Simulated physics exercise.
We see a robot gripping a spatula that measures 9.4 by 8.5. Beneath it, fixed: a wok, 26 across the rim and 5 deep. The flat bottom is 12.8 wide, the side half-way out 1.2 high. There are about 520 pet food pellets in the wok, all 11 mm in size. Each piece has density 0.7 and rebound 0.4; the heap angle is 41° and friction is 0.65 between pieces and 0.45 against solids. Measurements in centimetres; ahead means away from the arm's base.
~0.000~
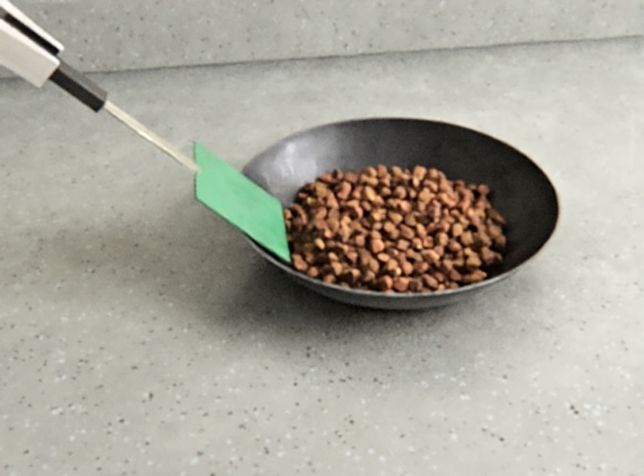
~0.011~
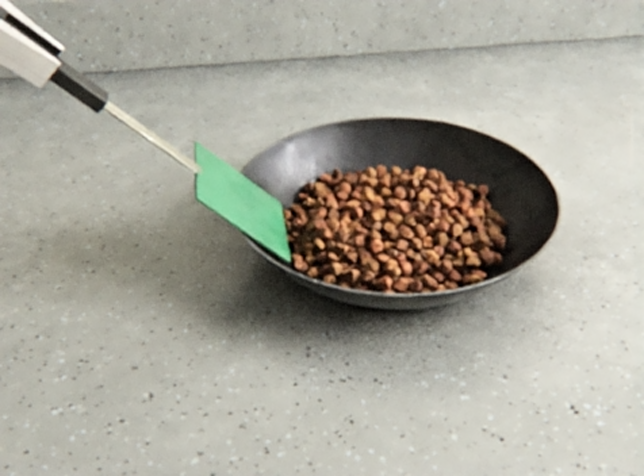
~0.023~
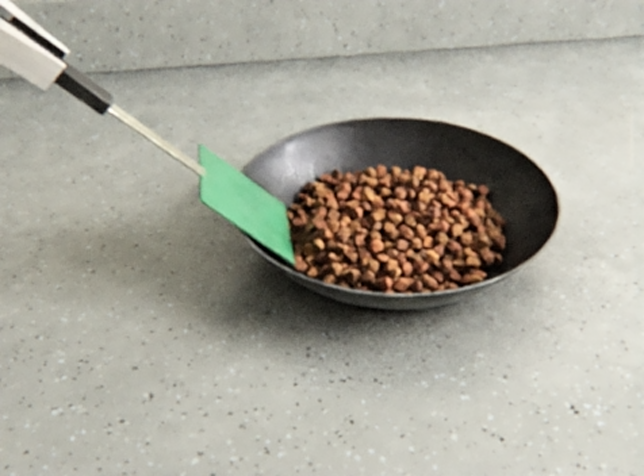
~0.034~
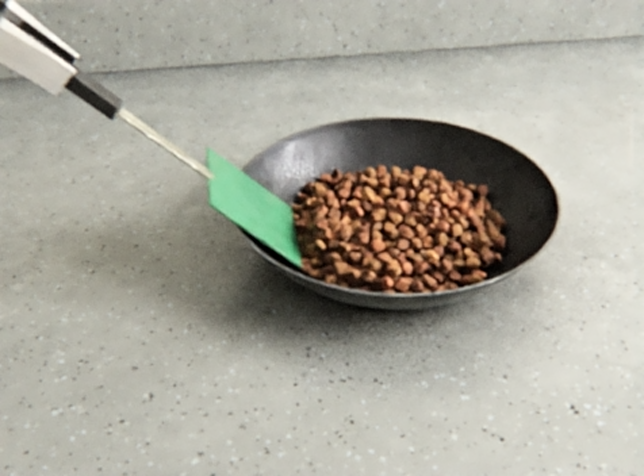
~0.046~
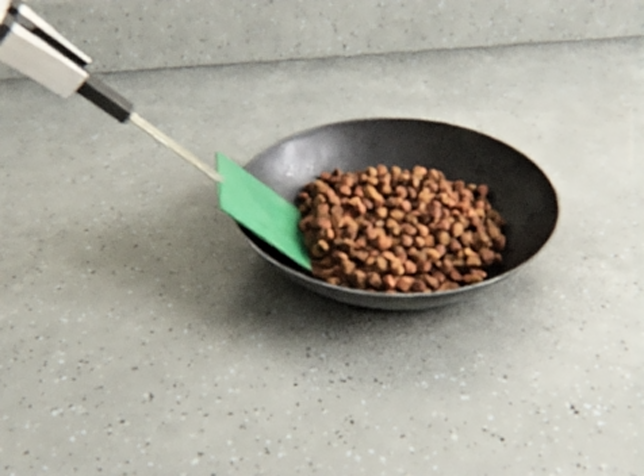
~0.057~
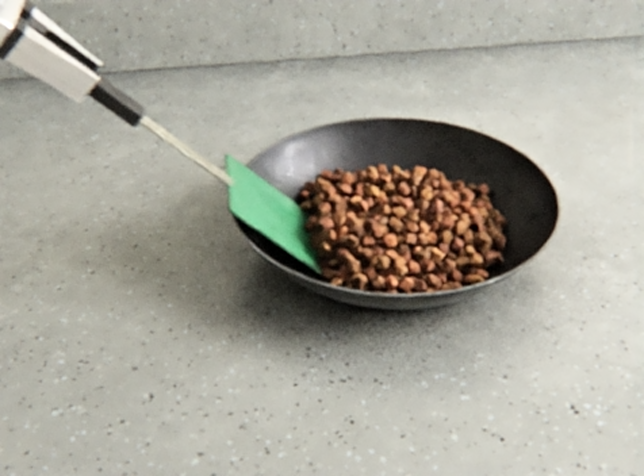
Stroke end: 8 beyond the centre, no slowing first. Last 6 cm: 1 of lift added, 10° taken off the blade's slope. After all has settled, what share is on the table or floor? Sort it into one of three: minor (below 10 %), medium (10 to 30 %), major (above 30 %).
Medium, 10 to 30 %.
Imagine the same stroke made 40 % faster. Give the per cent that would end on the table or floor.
It would be near 25 per cent.
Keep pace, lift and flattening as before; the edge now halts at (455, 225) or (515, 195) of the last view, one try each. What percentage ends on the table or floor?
Close to 5 and close to 40 per cent, respectively.
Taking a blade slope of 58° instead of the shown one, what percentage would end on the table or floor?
Estimate: Approx. 25 %.
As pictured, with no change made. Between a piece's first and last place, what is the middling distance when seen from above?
7 cm.
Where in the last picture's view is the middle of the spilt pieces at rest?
Near (598, 224).
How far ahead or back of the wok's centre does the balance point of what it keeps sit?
About 5.0 centimetres ahead.
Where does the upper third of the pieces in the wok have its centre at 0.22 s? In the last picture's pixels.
It is centred at roughly (504, 195).
After 0.14 s, sloping 45°, highest piece 4 above the table; 523 in the wok.
After 0.22 s, sloping 42°, highest piece 7 above the table; 519 in the wok, 4 on the blade or in flight.
After 0.46 s, sloping 35°, highest piece 6 above the table; 418 in the wok, 99 on the table or floor, 6 on the blade or in flight.
After 1.51 s, sloping 35°, highest piece 6 above the table; 417 in the wok, 106 on the table or floor.
In the end, 417 in the wok, 106 on the table or floor. That is 20 % on the table or floor.
